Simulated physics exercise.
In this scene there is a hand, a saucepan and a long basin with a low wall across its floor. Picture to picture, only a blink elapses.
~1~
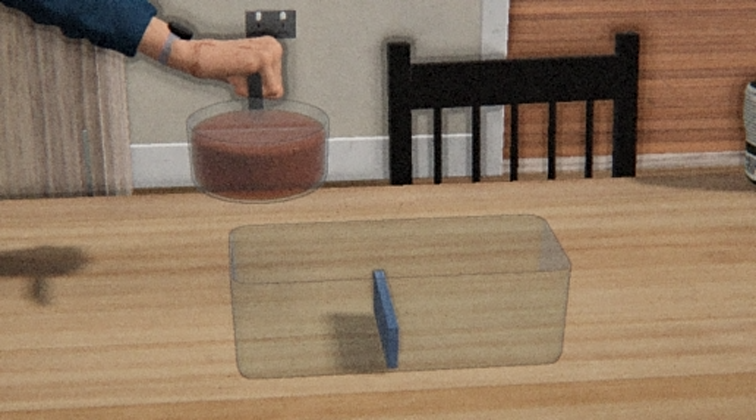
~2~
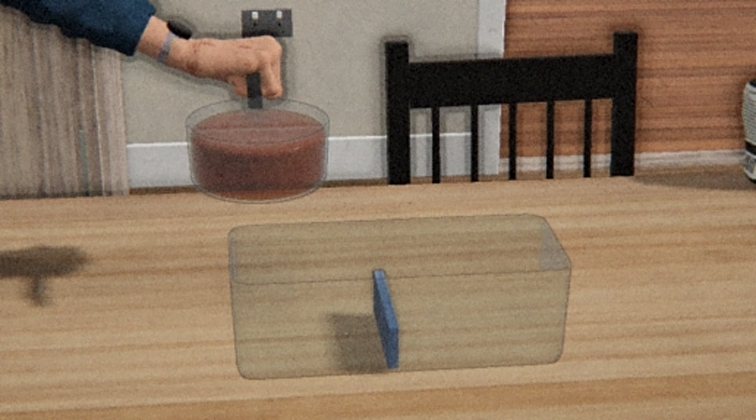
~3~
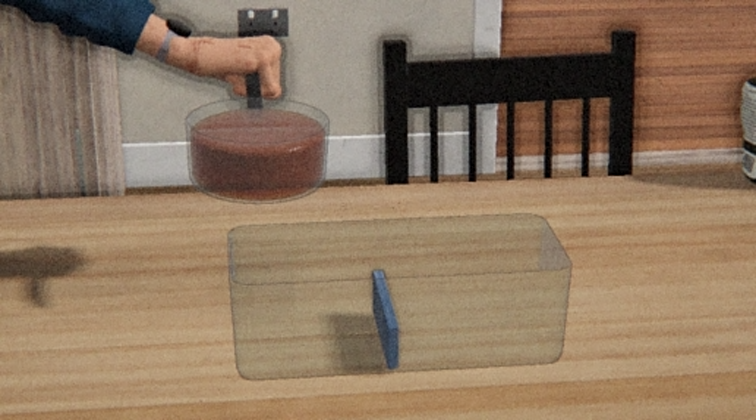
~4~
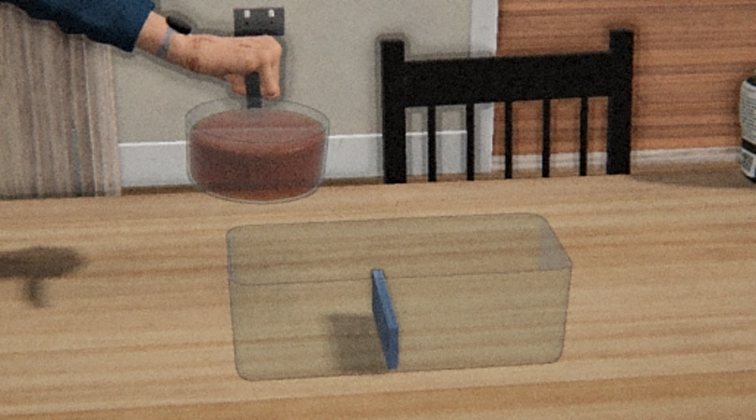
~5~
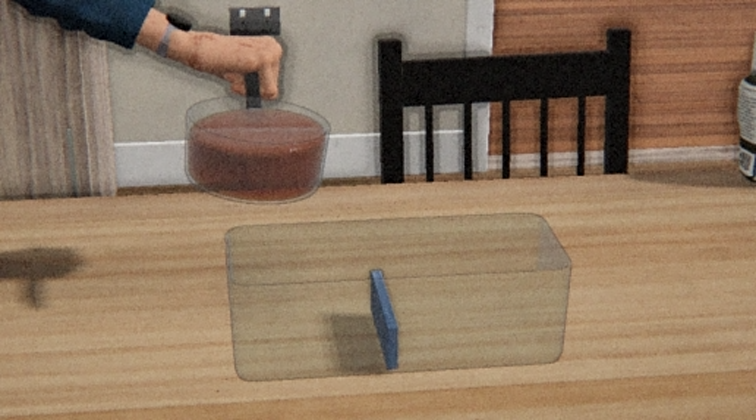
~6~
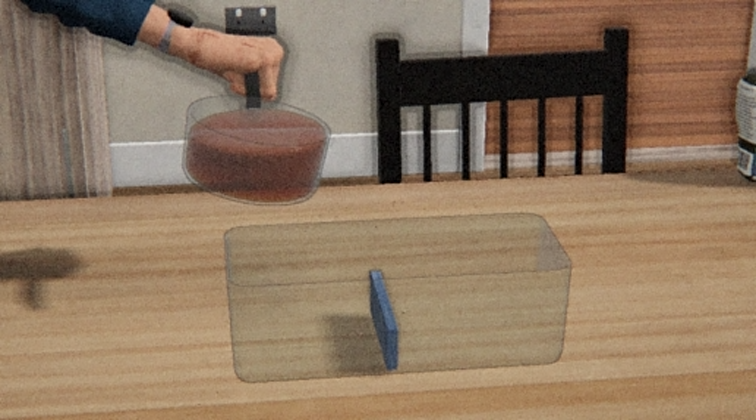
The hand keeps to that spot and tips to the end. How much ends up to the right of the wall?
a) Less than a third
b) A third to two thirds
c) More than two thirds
A third to two thirds (b).
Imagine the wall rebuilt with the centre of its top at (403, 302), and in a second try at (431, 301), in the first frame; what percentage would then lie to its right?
Try 1: Some 25 %; try 2: 5 %.
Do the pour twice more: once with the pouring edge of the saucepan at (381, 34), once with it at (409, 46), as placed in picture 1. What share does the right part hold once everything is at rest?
In turn 90 and 95 in a hundred.
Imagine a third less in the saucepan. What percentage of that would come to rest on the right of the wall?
My estimate is about 25 percent.
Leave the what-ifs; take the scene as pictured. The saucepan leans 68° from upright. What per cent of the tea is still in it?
My estimate is close to 40 percent remaining.
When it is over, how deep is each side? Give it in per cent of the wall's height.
Left 40 %, right 30 %.
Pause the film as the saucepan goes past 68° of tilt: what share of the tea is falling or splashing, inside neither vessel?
I'd reckon some 30 per cent.
A moment on, the tilt is 68° and 42 per cent is still to pour, 7 is left of the wall and 20 right of it.
Next, the tilt is 109° and 4 per cent is still to pour, 42 is left of the wall and 50 right of it.
Then the tilt is 120° and 0 per cent is still to pour, 49 is left of the wall and 51 right of it.
Later the tilt is 120° and 0 per cent is still to pour, 49 is left of the wall and 51 right of it.
At rest 49 per cent lies left of the wall, 51 right of it and 1 outside.
